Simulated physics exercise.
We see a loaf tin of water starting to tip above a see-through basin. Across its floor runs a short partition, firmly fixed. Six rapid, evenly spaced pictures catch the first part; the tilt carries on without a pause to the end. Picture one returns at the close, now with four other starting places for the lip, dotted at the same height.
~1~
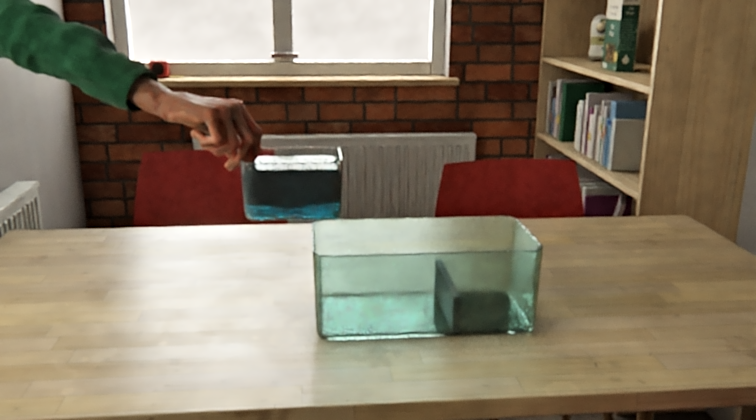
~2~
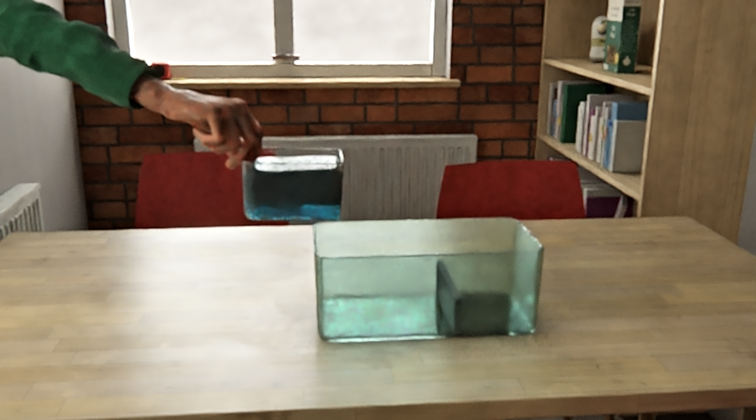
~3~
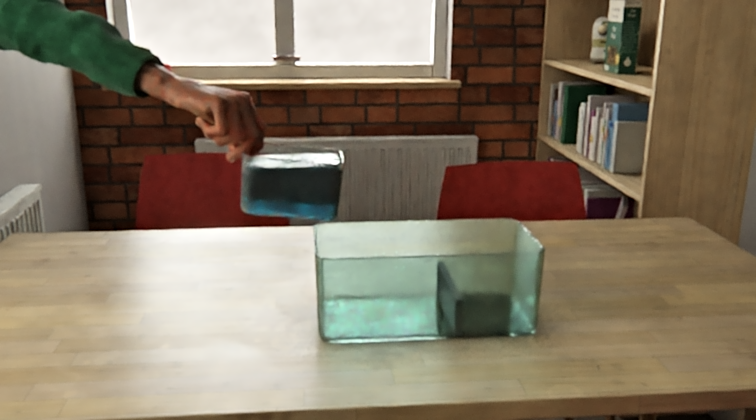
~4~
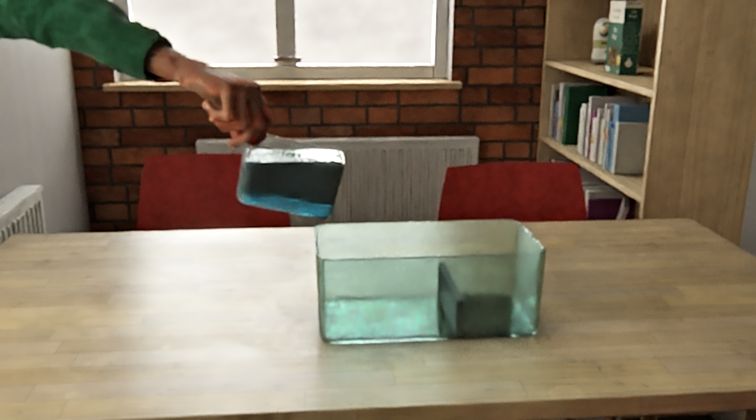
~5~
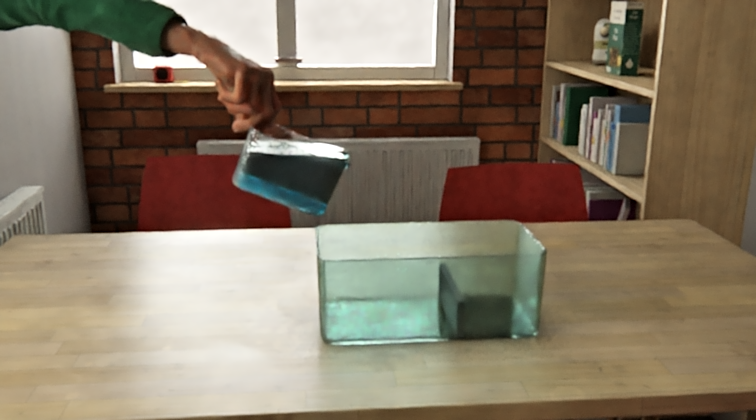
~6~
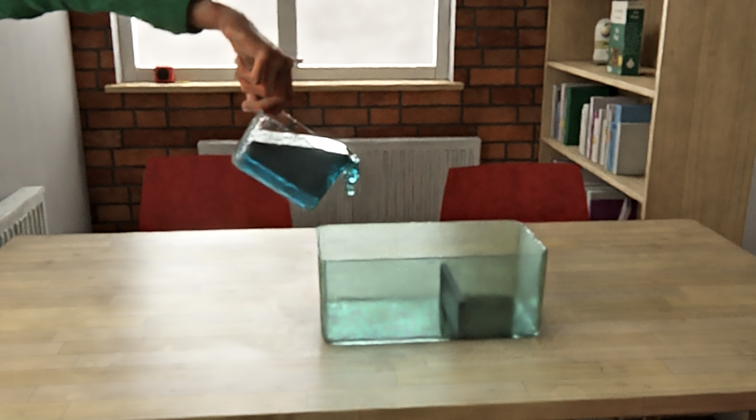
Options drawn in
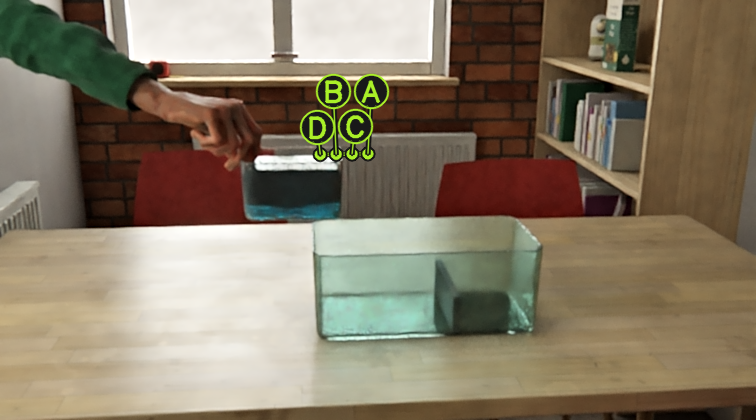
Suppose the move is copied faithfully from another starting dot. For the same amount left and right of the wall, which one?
Spot A does it best.
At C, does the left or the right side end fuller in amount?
The left side.
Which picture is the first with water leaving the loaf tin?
In picture 5.
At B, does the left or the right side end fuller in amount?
The left side.
On the marked copy, A at (367, 153); B at (336, 154); C at (352, 154); D at (320, 154).
For spot A, about 46 % ends left of the wall and 53 % right of it.
For spot B, about 90 % ends left of the wall and 5 % right of it; 5 % is lost outside.
For spot C, about 81 % ends left of the wall and 18 % right of it.
For spot D, about 93 % ends left of the wall and 6 % right of it.
